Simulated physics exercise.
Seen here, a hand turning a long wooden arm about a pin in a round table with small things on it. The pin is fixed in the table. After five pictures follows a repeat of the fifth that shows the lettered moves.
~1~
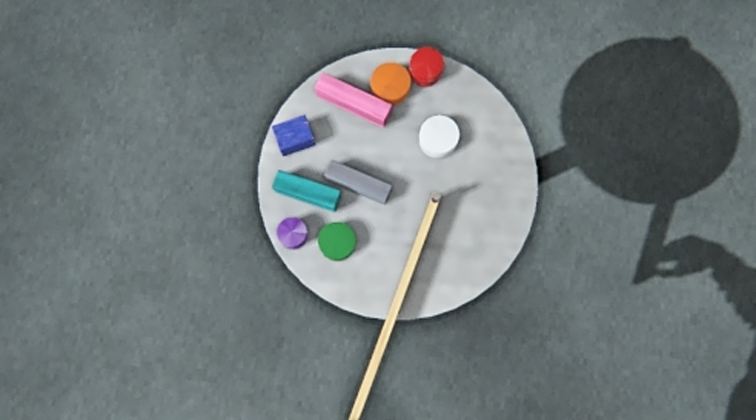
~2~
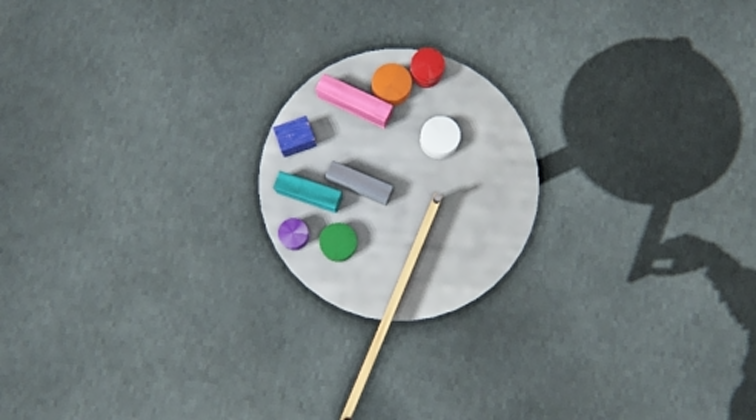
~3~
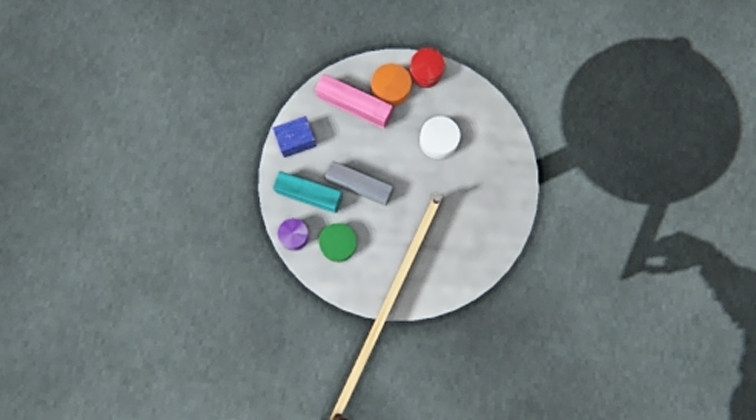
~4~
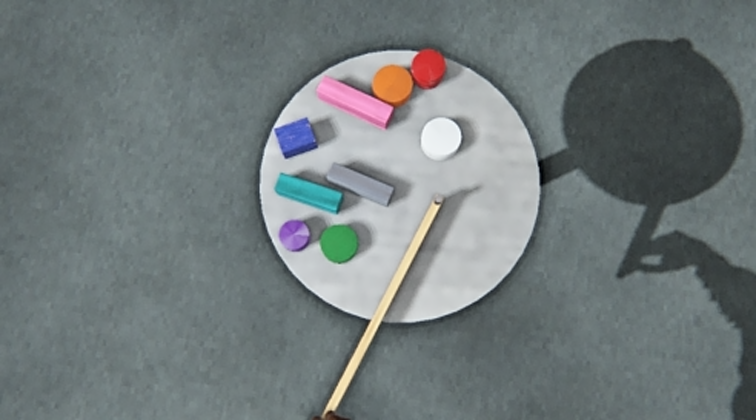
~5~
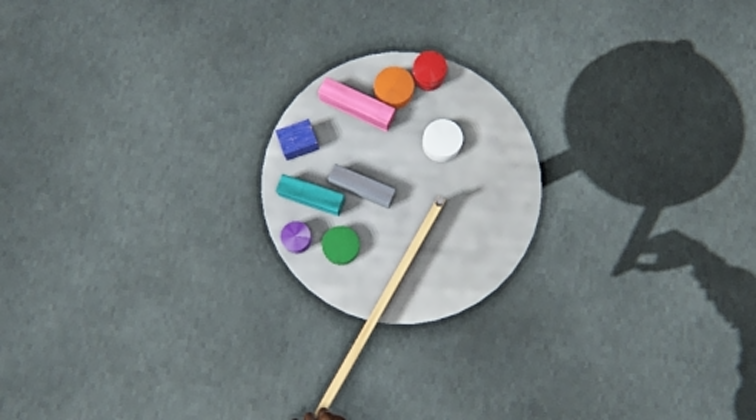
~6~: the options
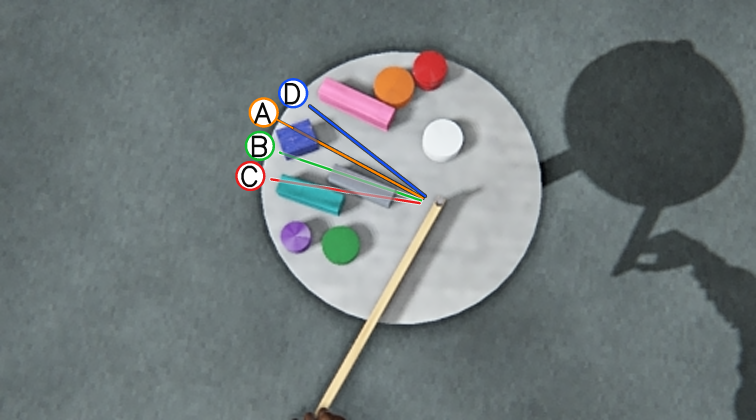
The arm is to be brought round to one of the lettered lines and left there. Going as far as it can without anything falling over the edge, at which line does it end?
At B, and not beyond.
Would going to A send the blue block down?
Yes.
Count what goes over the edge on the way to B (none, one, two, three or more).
In all, none.
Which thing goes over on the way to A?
The blue block goes over.
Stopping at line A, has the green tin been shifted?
Yes.
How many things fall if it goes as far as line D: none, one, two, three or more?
By then, two.
On the marked copy, A at (357, 163); B at (350, 176); C at (345, 191); D at (366, 150).
Following B. Soon after the start, arm (357, 253); green tin (338, 241); purple tin (297, 238).
Later, arm (343, 208); purple tin (288, 196); turquoise stick (308, 166).
In the end, arm (349, 173); blue block (301, 95); purple tin (292, 140); nothing has fallen.
As for the rest, A drops the blue block; C is safe but short; D drops the blue block and turquoise stick.
